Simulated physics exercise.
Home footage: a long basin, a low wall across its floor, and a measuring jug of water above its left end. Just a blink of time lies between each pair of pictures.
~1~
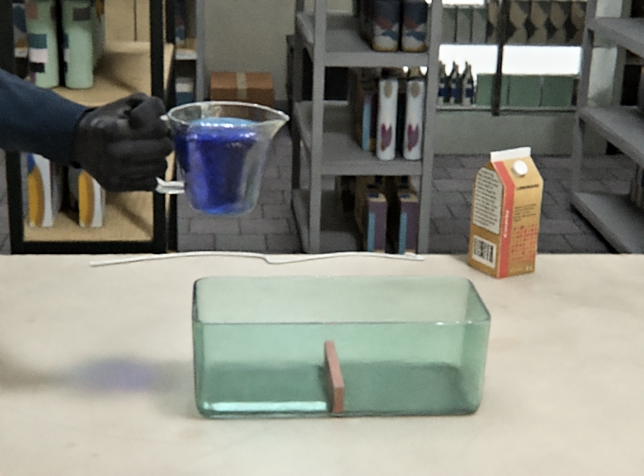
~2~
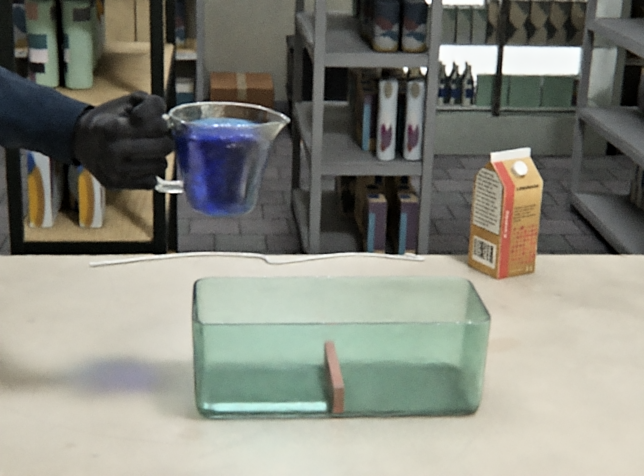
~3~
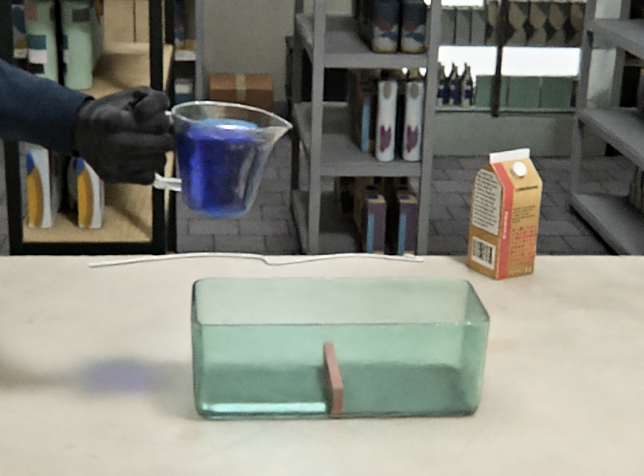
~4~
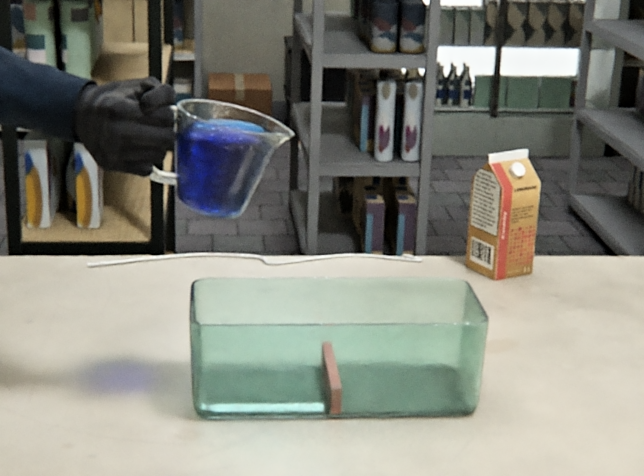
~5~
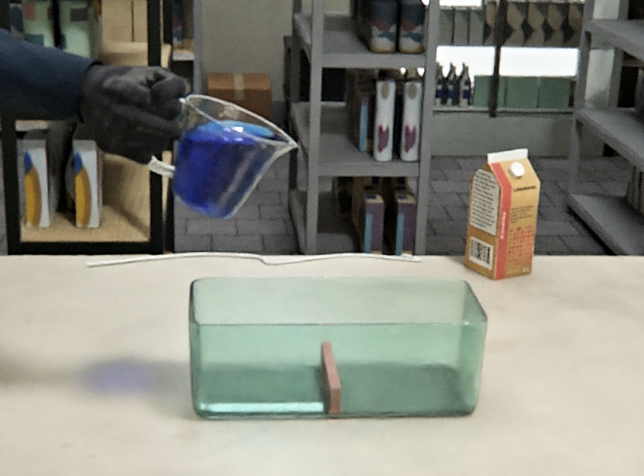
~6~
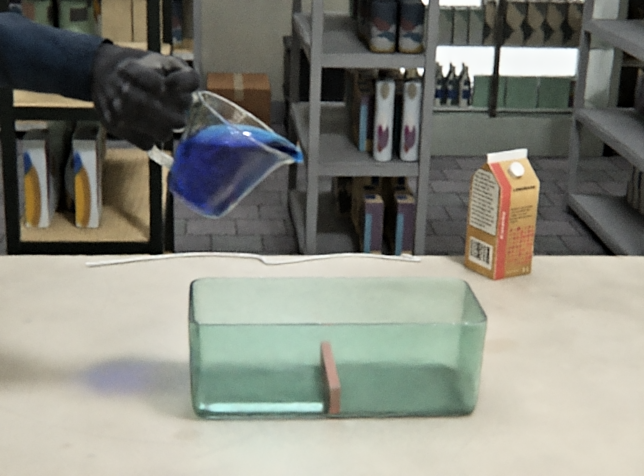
The clip opens with a black-gloved hand holding a clear measuring jug of blue liquid, nearly upright, above the left end of a long greenish glass basin with a low reddish wall across its floor. The hand tilts the jug rightward, slowly then more steeply, and the liquid reaches its spout.
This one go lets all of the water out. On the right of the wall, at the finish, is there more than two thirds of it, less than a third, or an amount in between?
There is an amount in between there.
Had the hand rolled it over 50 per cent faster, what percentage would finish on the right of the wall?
Around 40 per cent ends up there.
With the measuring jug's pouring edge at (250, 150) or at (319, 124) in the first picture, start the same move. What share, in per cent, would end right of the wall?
Roughly 10 percent on the first try and 80 percent on the second.
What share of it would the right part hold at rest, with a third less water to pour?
30 per cent.
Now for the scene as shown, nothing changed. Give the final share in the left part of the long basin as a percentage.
Roughly 45 in a hundred.
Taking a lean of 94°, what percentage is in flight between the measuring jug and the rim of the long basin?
Airborne share: Approx. 35 %.
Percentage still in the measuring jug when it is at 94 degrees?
35 per cent or so.
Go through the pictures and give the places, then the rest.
In the first picture, it leans 0°; its right rim is at (289, 117); the water meets the walls at (174, 127) and (272, 129); the long basin's rim runs from (194, 301) to (480, 300); the wall's top is at (334, 364).
In the second picture, it leans 1°; its right rim is at (290, 119); the water meets the walls at (175, 127) and (273, 130).
In the third picture, it leans 6°; its right rim is at (292, 125); the water meets the walls at (177, 127) and (274, 132).
In the fourth picture, it leans 12°; its right rim is at (295, 133); the water meets the walls at (181, 128) and (279, 134).
In the fifth picture, it leans 22°; its right rim is at (297, 145); the water meets the walls at (183, 132) and (289, 138).
In the sixth picture, it leans 32°; its right rim is at (299, 159); the water meets the walls at (184, 137) and (294, 151); 2 per cent is over the edge.
A moment on, the measuring jug is tipped on its side and 37 per cent is still to pour, 3 is left of the wall and 27 right of it.
Next, the measuring jug is tipped right over and 2 per cent is still to pour, 40 is left of the wall and 51 right of it.
Then the measuring jug is tipped right over and 0 per cent is still to pour, 46 is left of the wall and 51 right of it.
Later the measuring jug is tipped right over and 0 per cent is still to pour, 46 is left of the wall and 52 right of it.
In the end 46 per cent lies left of the wall, 52 right of it and 2 outside.
